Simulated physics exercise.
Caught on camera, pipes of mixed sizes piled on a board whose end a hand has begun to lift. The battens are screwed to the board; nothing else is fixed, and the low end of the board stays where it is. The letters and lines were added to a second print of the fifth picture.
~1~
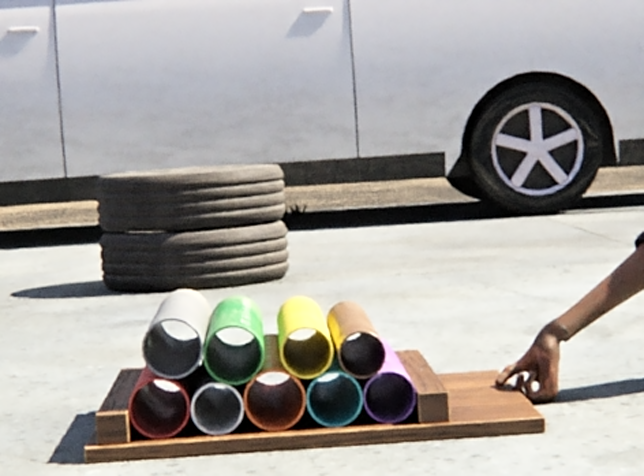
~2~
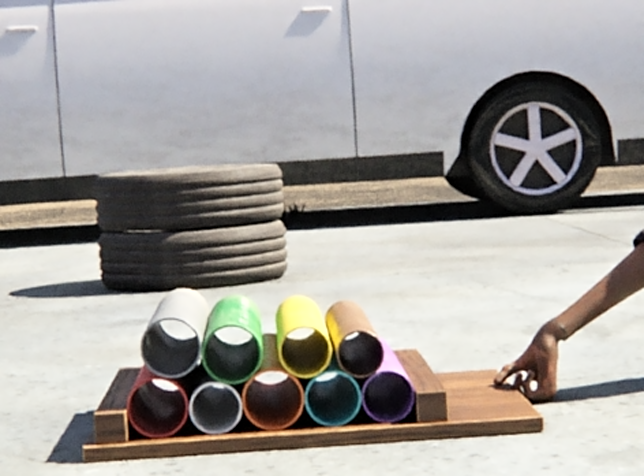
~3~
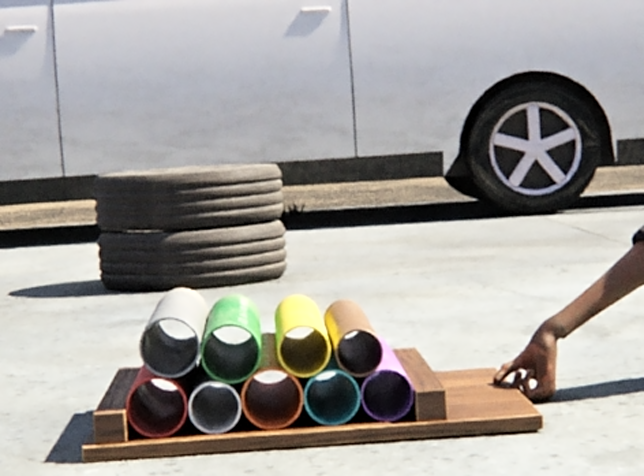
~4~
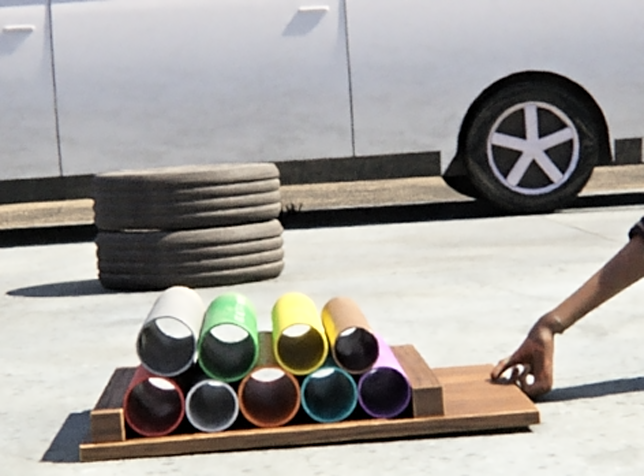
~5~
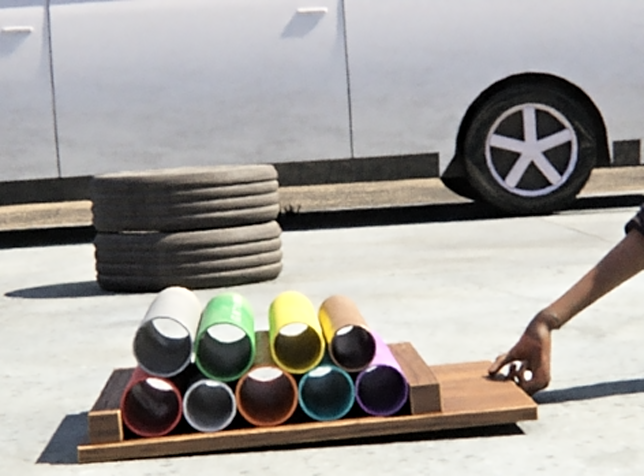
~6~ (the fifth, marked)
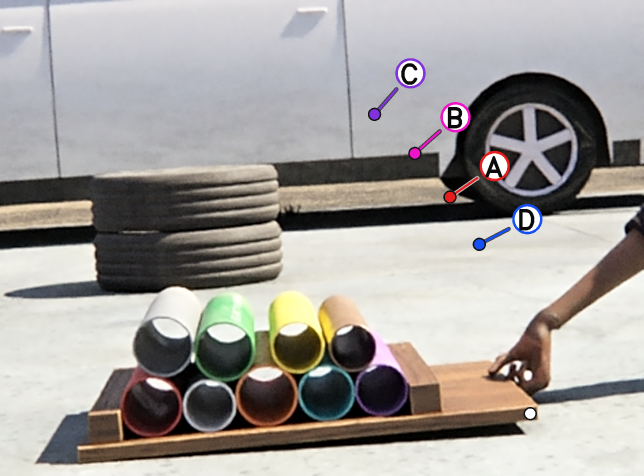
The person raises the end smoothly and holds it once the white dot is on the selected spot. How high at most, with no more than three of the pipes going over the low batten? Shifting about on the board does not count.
No higher than A.
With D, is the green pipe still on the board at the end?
No.
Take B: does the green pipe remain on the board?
No, with B.
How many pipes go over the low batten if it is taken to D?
With D, two.
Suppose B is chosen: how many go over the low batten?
At B the number is four.
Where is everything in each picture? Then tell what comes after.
In the first frame, board (310, 397); red pipe (159, 408); white pipe (218, 409).
In the second frame, white pipe (216, 408); orange pipe (273, 399).
In the third frame, board (307, 396); purple pipe (387, 395); green pipe (231, 353).
In the fourth frame, board (305, 393); red pipe (154, 406); white pipe (212, 406).
In the fifth frame, board (303, 392); red pipe (151, 407); white pipe (210, 405).
On the marked copy, A at (450, 197); B at (415, 153); C at (375, 114); D at (479, 244); the white dot at (530, 413).
Following A. Soon after the start, board at 18°.
Later, board at 31°.
In the end, board at 31°, two over the low batten (green, grey).
As for the rest, B four over the low batten (green, brown, yellow, grey); C four over the low batten (green, brown, yellow, grey); D two over the low batten (green, grey).
